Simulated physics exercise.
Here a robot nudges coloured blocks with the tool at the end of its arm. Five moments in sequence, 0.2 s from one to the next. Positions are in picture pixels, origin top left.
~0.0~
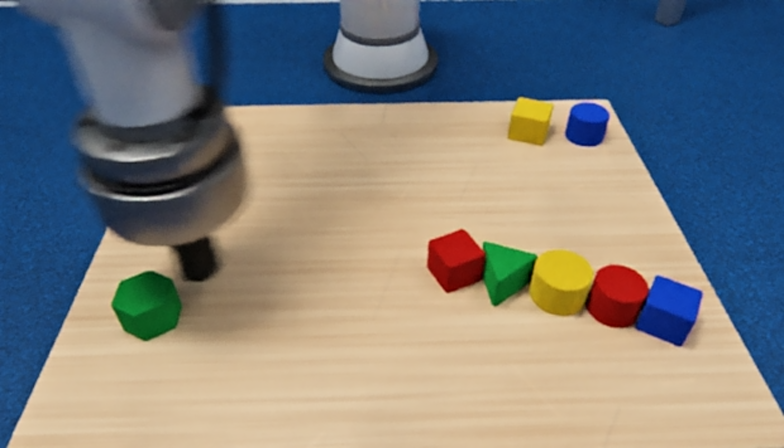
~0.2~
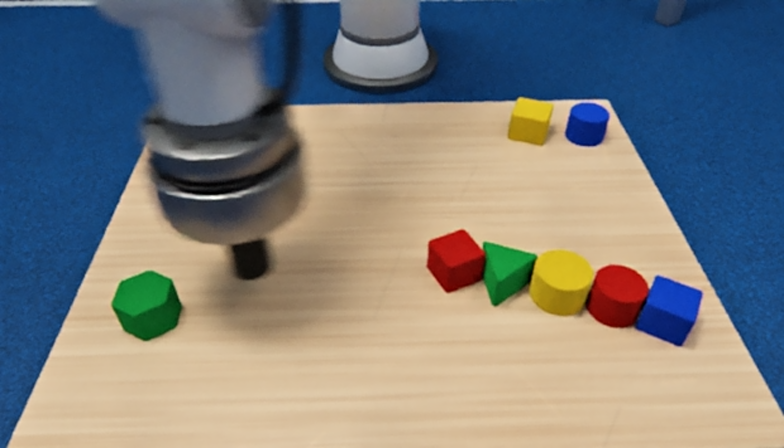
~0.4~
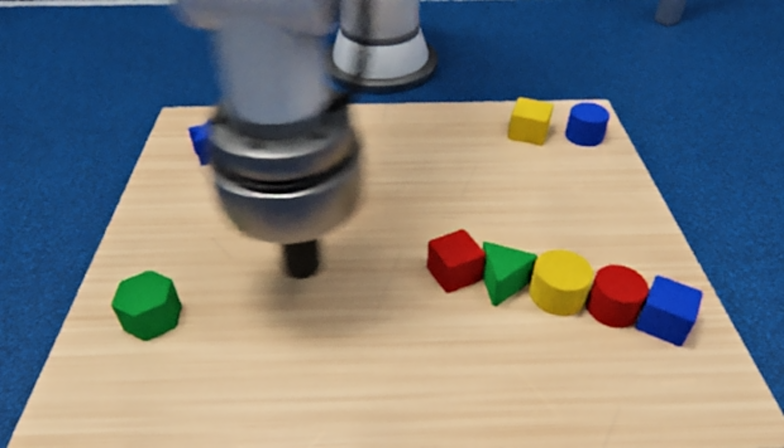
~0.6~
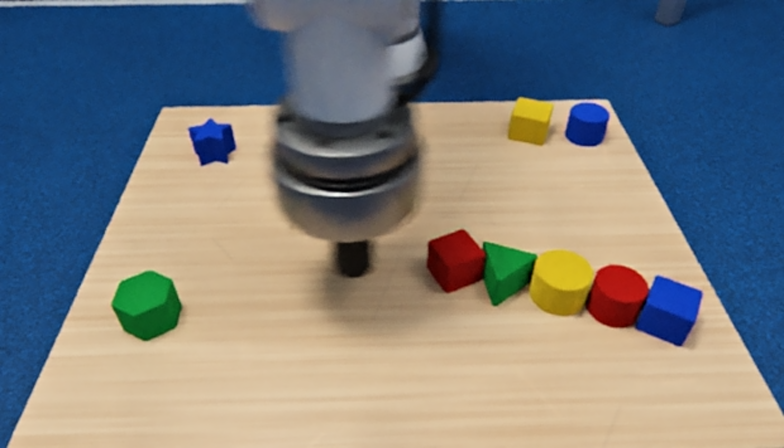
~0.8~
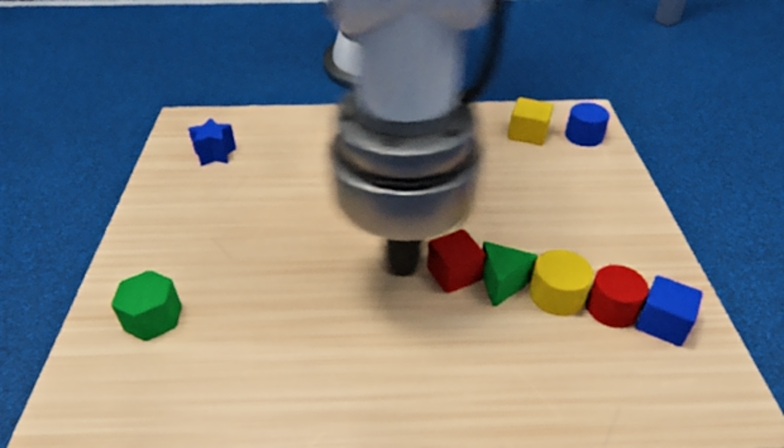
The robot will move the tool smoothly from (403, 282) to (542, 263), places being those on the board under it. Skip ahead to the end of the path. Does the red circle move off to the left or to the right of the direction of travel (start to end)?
Well, taking the path from its start to its end as straight ahead, the red circle moves to the right.
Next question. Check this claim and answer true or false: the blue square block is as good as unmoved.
False.
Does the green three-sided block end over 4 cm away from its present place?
I expect so.
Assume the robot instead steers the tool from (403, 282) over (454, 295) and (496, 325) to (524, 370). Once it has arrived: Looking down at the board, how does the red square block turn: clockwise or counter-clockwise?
Verdict: Counterclockwise.
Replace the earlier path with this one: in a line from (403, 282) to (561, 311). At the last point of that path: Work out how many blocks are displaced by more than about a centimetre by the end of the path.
The number is three or more.
The first path, step by step. One third of the way, tool at (454, 256); red square block at (492, 237); green three-sided block at (541, 243); yellow circle at (581, 264); red circle at (634, 290); blue square block at (687, 299).
Two thirds of the way, tool at (500, 249); red square block at (519, 219), turned 30° anticlockwise; green three-sided block at (556, 230), turned 45° clockwise; yellow circle at (583, 264); red circle at (634, 291); blue square block at (688, 300).
At the end, tool at (547, 244); red square block at (536, 209), turned 70° anticlockwise; green three-sided block at (583, 226), turned 15° clockwise; yellow circle at (585, 264); red circle at (636, 293); blue square block at (689, 300).
